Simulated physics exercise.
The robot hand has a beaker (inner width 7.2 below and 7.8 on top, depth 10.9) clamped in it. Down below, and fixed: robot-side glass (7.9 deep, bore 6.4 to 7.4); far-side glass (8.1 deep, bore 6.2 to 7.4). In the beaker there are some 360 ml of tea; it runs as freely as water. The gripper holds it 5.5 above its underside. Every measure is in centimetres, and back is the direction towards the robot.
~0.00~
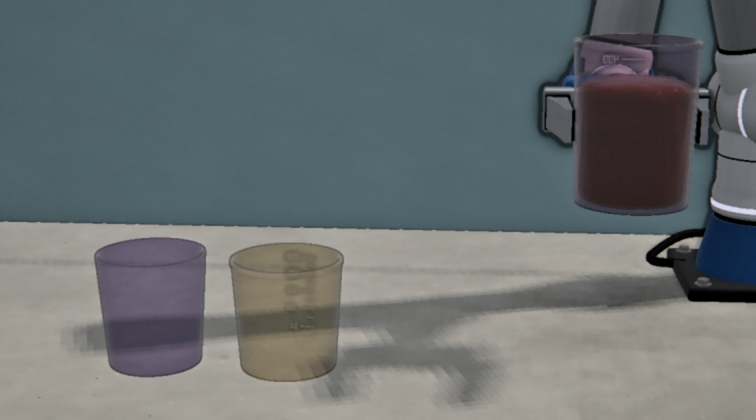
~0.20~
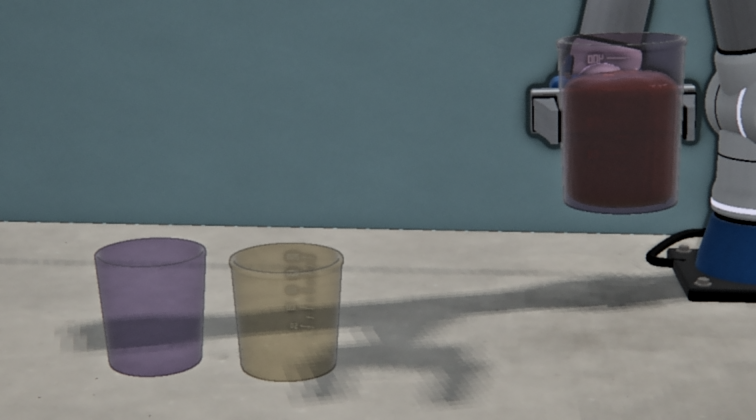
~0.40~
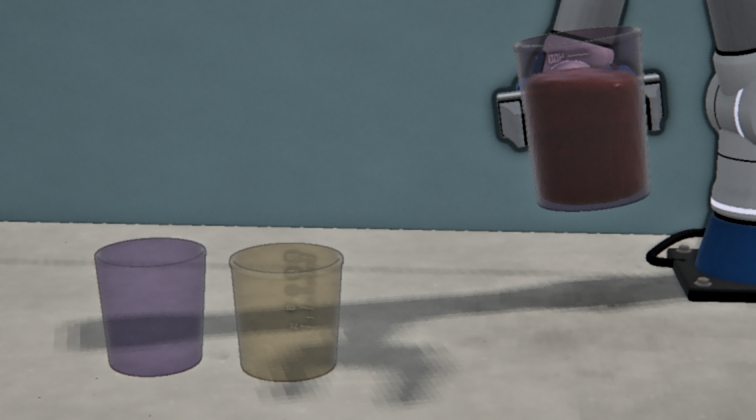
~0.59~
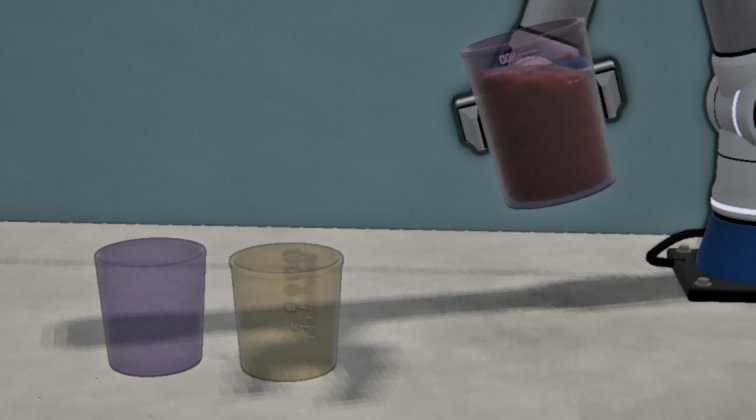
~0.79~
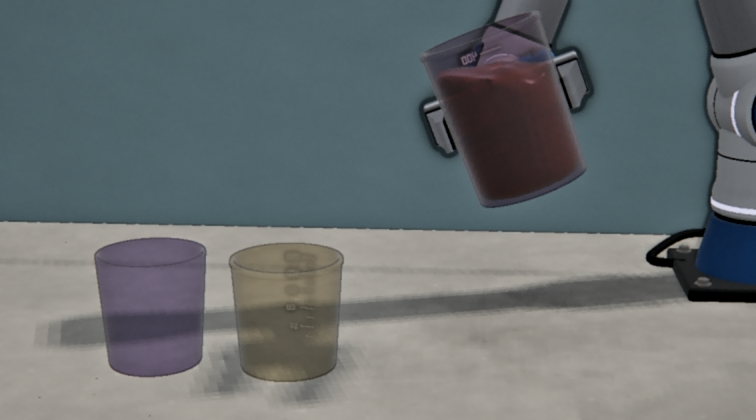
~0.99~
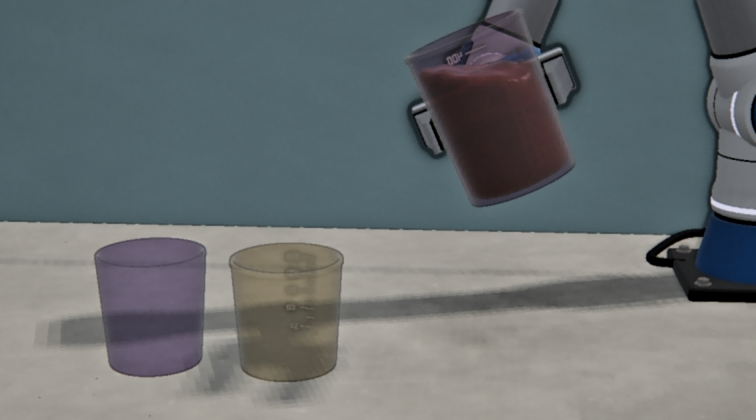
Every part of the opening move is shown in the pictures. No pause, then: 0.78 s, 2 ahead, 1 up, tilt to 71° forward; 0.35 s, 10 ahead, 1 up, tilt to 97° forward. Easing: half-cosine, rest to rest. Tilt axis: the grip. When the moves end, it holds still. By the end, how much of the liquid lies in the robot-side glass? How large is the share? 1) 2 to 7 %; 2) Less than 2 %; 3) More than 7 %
Answer: 3.
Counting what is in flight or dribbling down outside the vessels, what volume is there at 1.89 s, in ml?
Amount outside the vessels: Near 20 ml.
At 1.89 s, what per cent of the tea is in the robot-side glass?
It works out to roughly 25 percent.
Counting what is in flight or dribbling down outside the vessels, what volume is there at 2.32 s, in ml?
Roughly 35 ml at that moment.
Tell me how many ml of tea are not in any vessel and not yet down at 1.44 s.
Roughly 0 ml at that moment.
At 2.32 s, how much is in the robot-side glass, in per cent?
Roughly 25 per cent.
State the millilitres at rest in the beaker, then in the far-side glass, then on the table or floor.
In order: Approx. 0, 120 and 150 ml.
After 1.44 s, tilted 53° forward, liquid up to 22 above the table; 355 ml in the beaker.
After 1.89 s, tilted 78° forward, liquid up to 30 above the table; 250 ml in the beaker, 80 ml in the robot-side glass, 20 ml in the air or running down outside.
After 2.32 s, tilted 97° forward, liquid up to 28 above the table; 110 ml on the table or floor, 105 ml in the far-side glass, 85 ml in the robot-side glass, 25 ml in the beaker, 35 ml in the air or running down outside.
After 3.12 s, tilted 97° forward, liquid up to 18 above the table; 150 ml on the table or floor, 115 ml in the far-side glass, 85 ml in the robot-side glass.
At rest, 150 ml on the table or floor, 115 ml in the far-side glass, 85 ml in the robot-side glass. That is 24 % in the robot-side glass.
